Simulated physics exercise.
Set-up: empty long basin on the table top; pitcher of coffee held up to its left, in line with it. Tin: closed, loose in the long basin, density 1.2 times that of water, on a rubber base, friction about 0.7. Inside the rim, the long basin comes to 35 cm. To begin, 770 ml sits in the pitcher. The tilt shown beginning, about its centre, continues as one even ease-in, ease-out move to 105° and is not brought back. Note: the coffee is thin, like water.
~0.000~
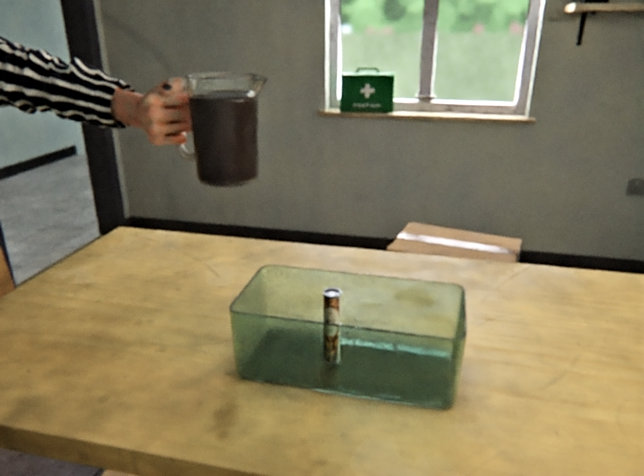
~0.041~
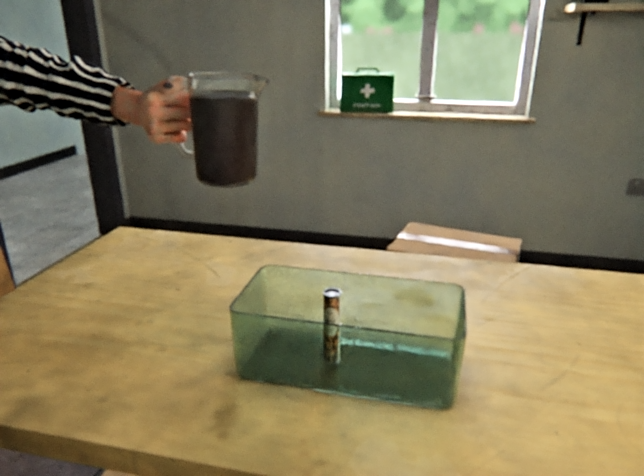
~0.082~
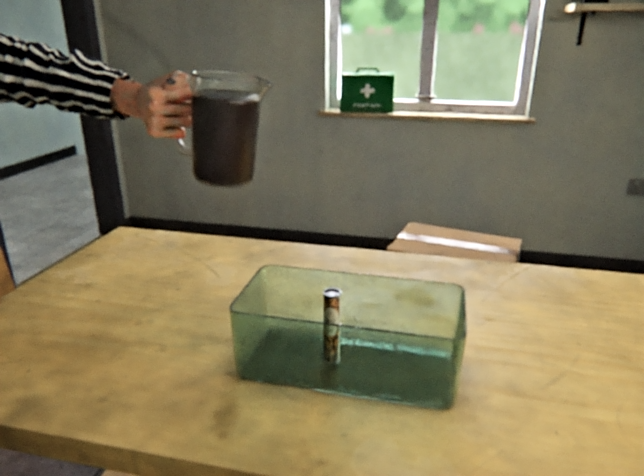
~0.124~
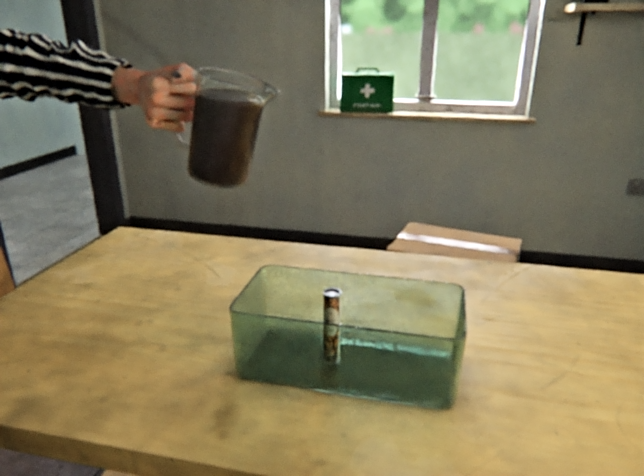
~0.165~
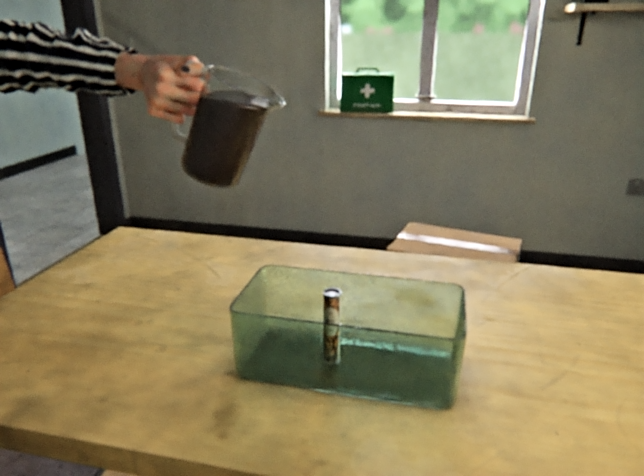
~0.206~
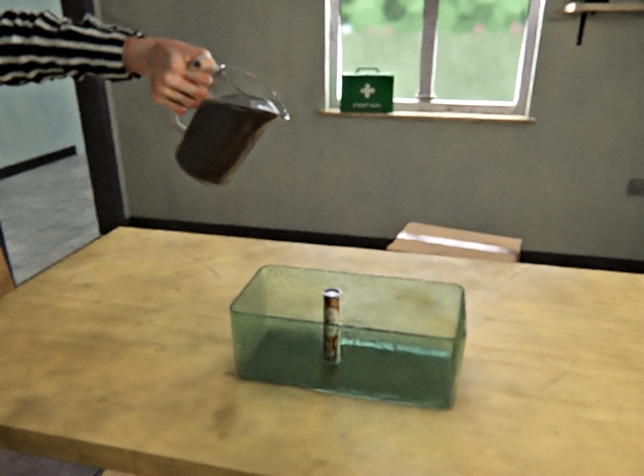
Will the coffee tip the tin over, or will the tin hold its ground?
Looks like it will stay erect.
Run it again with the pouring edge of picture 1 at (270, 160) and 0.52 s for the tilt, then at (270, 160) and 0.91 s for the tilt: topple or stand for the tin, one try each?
First it falls; then it goes over.
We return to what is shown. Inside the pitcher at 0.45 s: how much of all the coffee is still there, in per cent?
About 64 per cent.
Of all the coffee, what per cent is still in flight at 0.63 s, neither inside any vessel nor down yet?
Around 34 per cent of the liquid is in flight.
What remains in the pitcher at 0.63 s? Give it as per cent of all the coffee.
Close to 26 percent of the total.
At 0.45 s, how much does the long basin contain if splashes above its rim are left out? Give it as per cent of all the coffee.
1 %, more or less.
After 0.45 s the tilt is 100° and 65 per cent is still to pour; the tin stands where it began.
After 0.63 s the tilt is 105° and 25 per cent is still to pour; the tin stands where it began.
After 0.82 s the tilt is 105° and 6 per cent is still to pour; the tin stands where it began.
After 1.02 s the tilt is 105° and 1 per cent is still to pour; the tin stands where it began.
In the end the tin leans 5°.
